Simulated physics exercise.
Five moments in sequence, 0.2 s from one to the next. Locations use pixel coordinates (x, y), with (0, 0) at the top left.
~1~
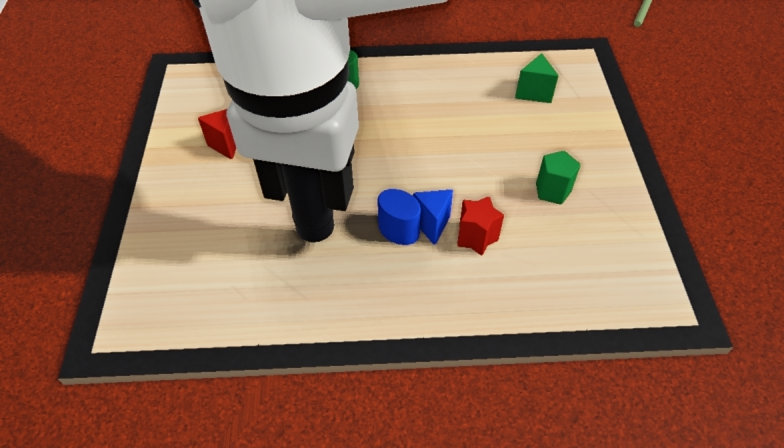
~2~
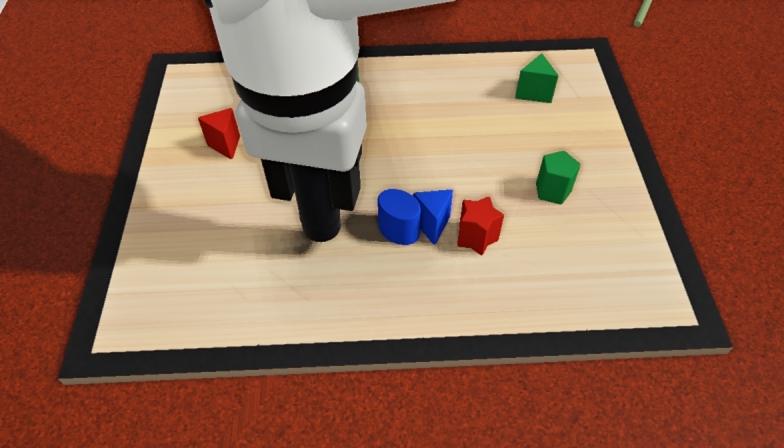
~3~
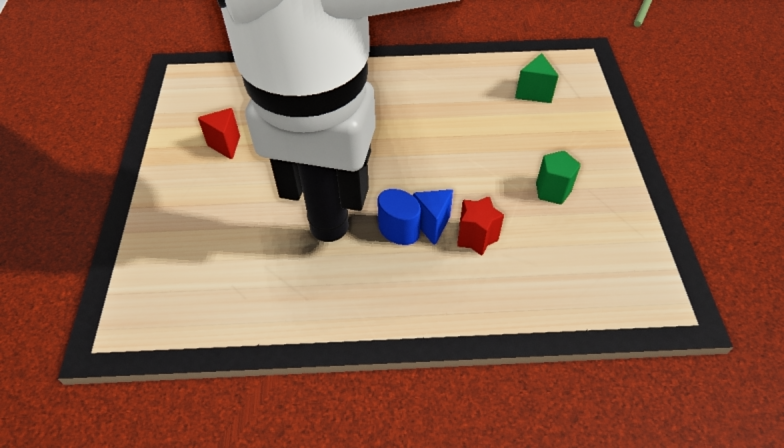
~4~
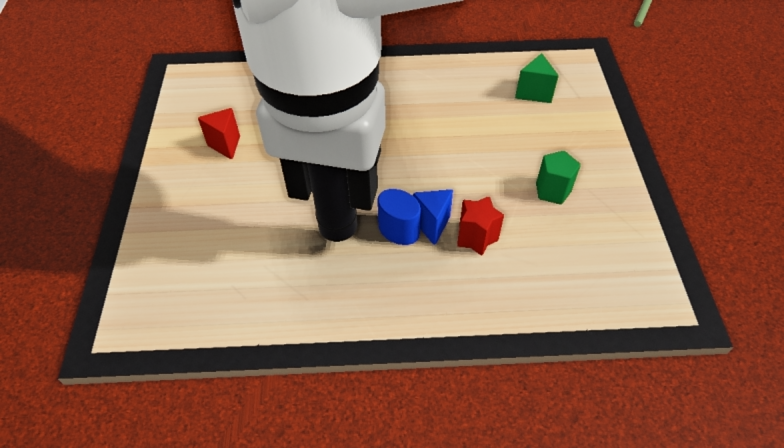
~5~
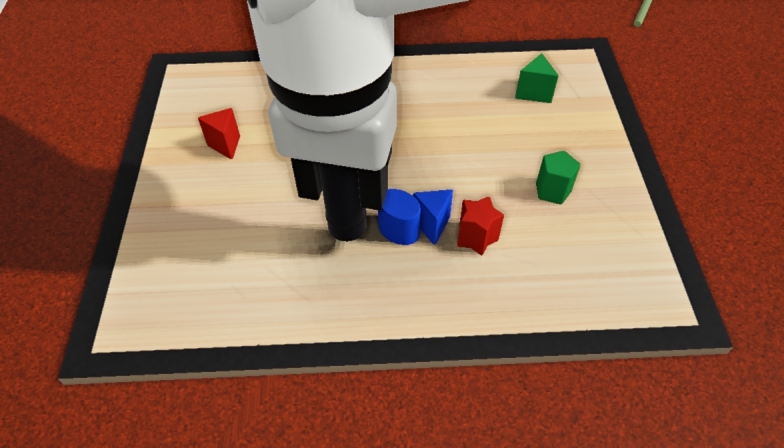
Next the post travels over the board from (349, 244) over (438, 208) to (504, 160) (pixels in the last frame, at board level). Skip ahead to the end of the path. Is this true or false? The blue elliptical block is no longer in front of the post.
This is true.
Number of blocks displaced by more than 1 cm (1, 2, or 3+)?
Looking at the path, I think three or more of the blocks end up more than 1 cm away.
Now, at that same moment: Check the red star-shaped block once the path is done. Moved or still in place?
It is shoved along.
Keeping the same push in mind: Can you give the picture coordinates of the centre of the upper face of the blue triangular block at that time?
At (544, 183).
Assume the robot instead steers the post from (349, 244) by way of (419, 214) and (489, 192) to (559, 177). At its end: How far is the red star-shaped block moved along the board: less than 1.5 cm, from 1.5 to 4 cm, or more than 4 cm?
It moves between 1.5 and 4 cm.
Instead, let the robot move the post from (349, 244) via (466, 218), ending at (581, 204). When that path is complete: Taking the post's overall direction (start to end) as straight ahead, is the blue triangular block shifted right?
I expect not.
What follows on the original path. One third of the way, post at (412, 204); blue elliptical block at (448, 190), turned 20° clockwise; blue triangular block at (478, 185), turned 20° clockwise; red star-shaped block at (492, 210), turned 40° clockwise.
Two thirds of the way, post at (466, 175); blue elliptical block at (502, 173), turned 75° clockwise; blue triangular block at (532, 180), turned 45° clockwise; red star-shaped block at (502, 211), turned 70° clockwise.
At the end, post at (507, 142); blue elliptical block at (522, 163), turned 120° clockwise; blue triangular block at (544, 183), turned 75° clockwise; red star-shaped block at (502, 211), turned 70° clockwise; green five-sided block in place.
